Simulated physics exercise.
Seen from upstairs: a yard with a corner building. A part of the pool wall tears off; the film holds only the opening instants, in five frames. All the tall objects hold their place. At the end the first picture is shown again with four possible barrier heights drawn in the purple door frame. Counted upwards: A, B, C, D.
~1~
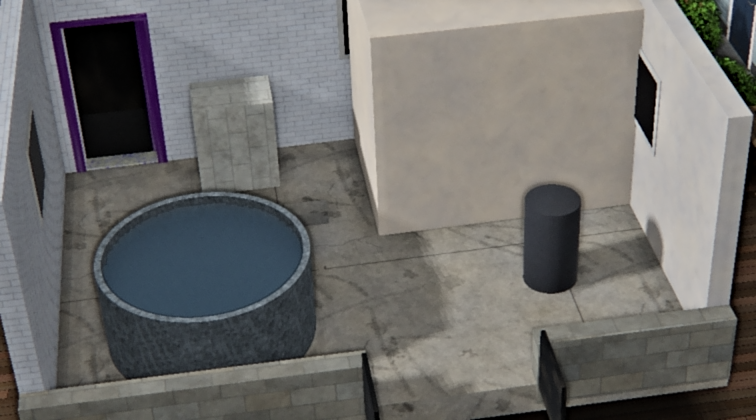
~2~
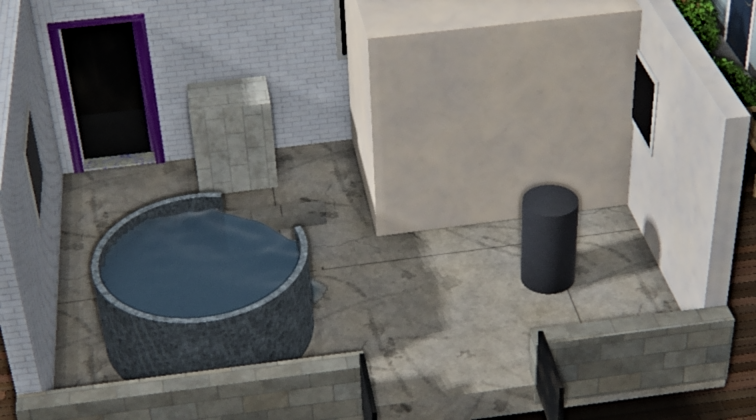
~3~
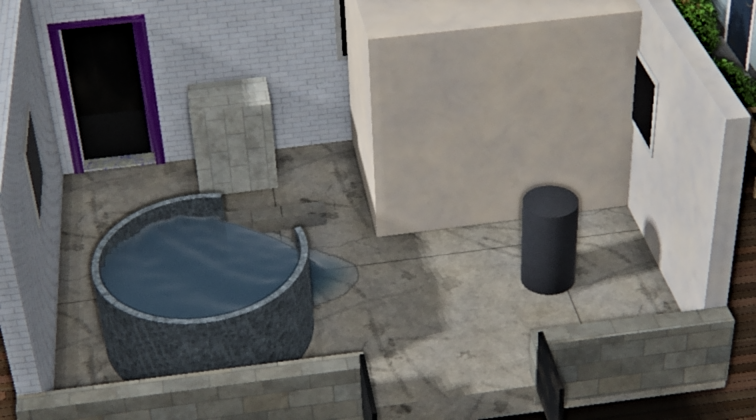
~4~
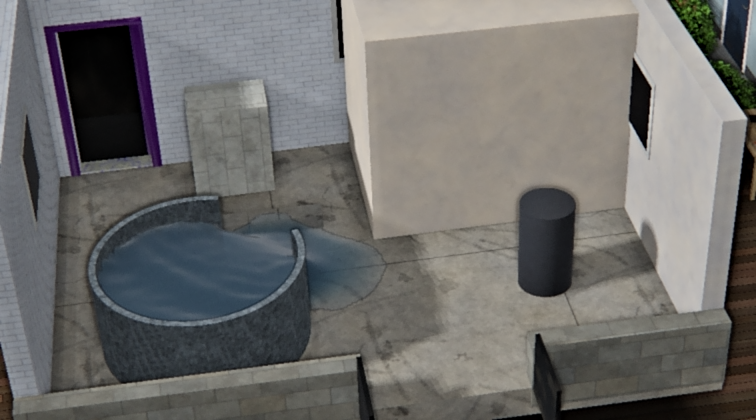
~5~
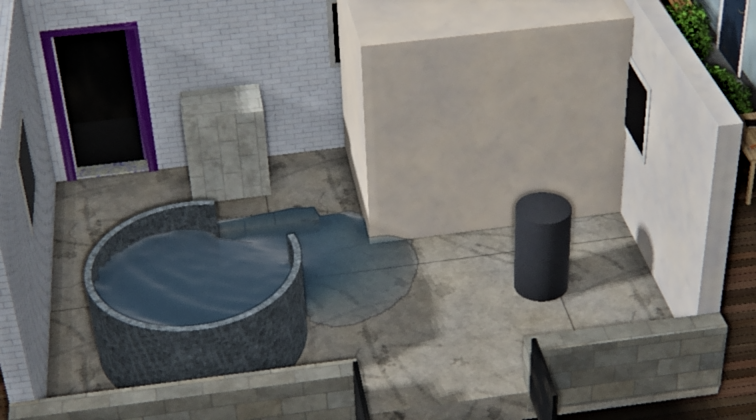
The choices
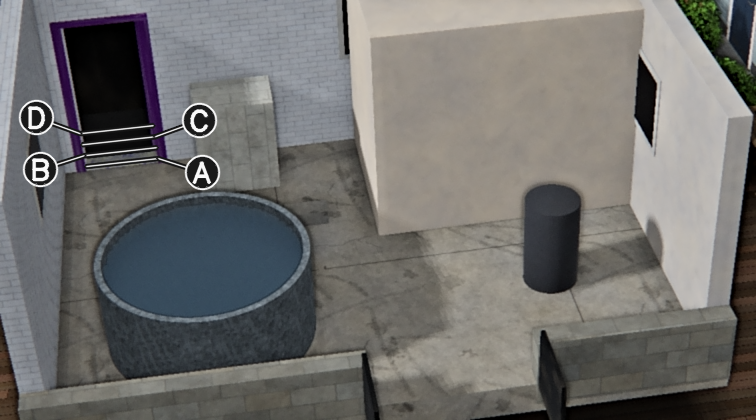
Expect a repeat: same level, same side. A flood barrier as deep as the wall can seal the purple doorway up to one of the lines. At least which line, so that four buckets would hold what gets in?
I would pick height B.
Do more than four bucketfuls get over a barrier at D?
No, that is safe.
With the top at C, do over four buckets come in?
No.
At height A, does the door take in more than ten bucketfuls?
Yes.
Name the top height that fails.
A.
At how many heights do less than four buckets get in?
Three.
In white, A at (122, 162); B at (120, 151); C at (118, 140); D at (116, 129); from the bottom up A, B, C, D.
For height A, some 25 bucketfuls get in.
For height B, a splash gets over, under a bucket.
For height C, nothing gets over.
For height D, nothing gets over.
